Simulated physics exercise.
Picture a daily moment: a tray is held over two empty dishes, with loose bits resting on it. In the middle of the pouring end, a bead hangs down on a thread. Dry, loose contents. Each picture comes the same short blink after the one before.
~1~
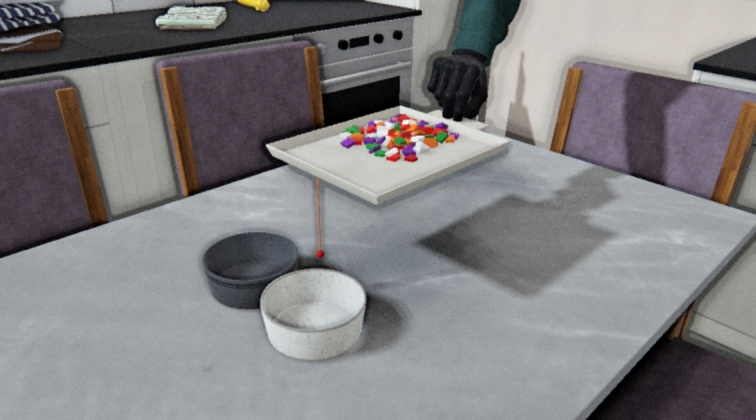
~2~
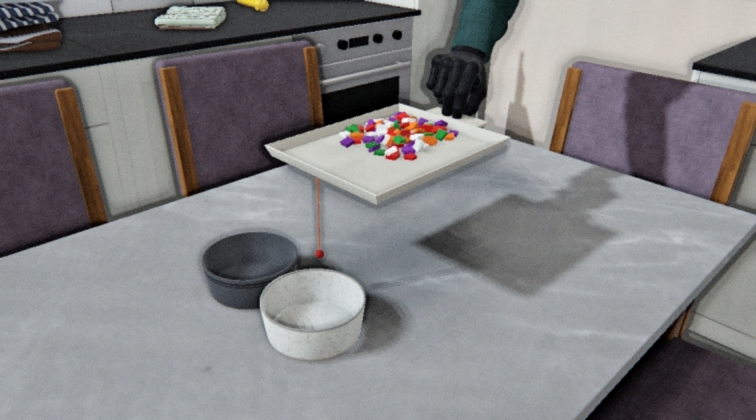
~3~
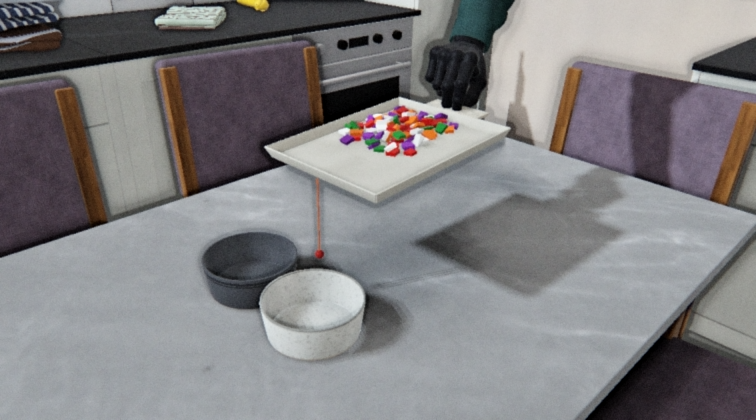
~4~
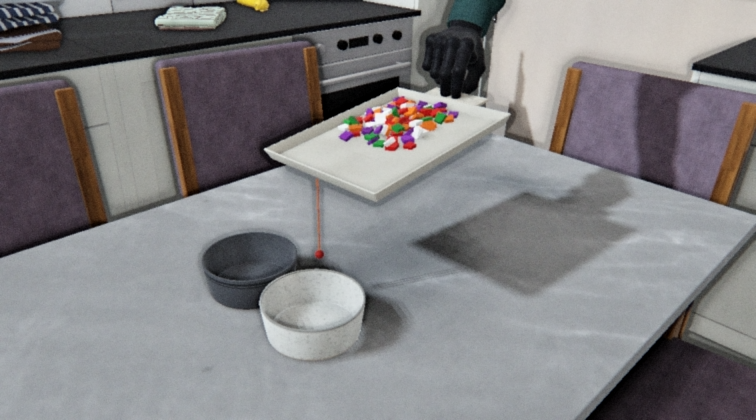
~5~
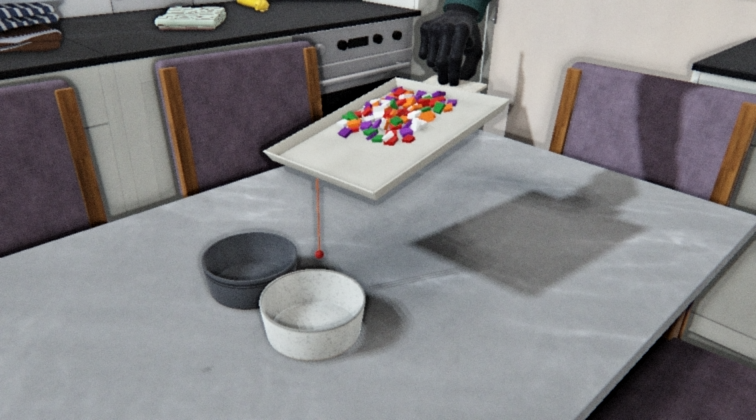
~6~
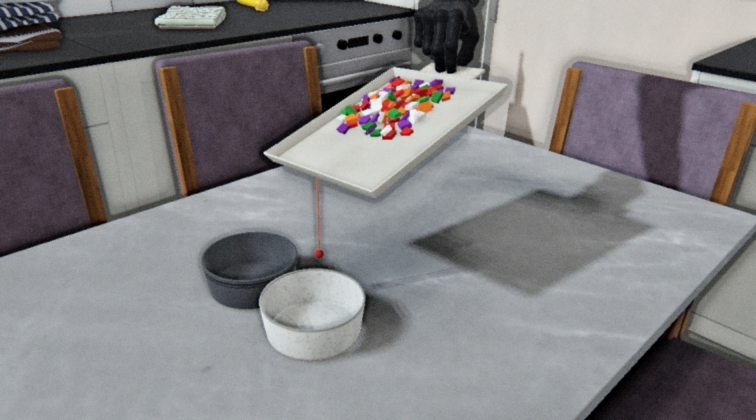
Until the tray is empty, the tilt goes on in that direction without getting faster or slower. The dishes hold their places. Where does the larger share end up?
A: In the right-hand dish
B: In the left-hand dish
In the left-hand dish (B).
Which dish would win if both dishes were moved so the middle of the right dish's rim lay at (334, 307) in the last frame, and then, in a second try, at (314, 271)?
The dish to the left, then the dish to the left.
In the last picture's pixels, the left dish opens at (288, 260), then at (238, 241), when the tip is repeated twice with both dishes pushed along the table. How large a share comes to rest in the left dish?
Roughly 50 per cent, and 60 per cent.
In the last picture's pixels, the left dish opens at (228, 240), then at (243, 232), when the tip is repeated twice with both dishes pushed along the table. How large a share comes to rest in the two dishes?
In turn about 80 and about 70 percent.
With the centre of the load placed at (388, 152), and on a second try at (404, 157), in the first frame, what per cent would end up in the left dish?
Shares: 70 % for the first, 60 % for the second.
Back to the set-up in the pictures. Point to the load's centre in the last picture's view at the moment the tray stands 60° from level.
Check around (286, 156) in the last picture.
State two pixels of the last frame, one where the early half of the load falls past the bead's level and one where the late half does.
Earlier half at (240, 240), later half at (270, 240).
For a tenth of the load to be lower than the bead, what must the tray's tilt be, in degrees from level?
The tilt is near 65° by then.
Soon, tray tipped steeply; most on the tray; about a quarter in the air.
A while on, tray tipped right over; a small part on the tray; a stray few in the right dish; most in the left dish; a small part outside both; a small part in the air.
Towards the end, tray tipped past a quarter turn; a small part in the right dish; most in the left dish; a small part outside both.
Finally, tray tipped past a quarter turn; a small part in the right dish; most in the left dish; a small part outside both.
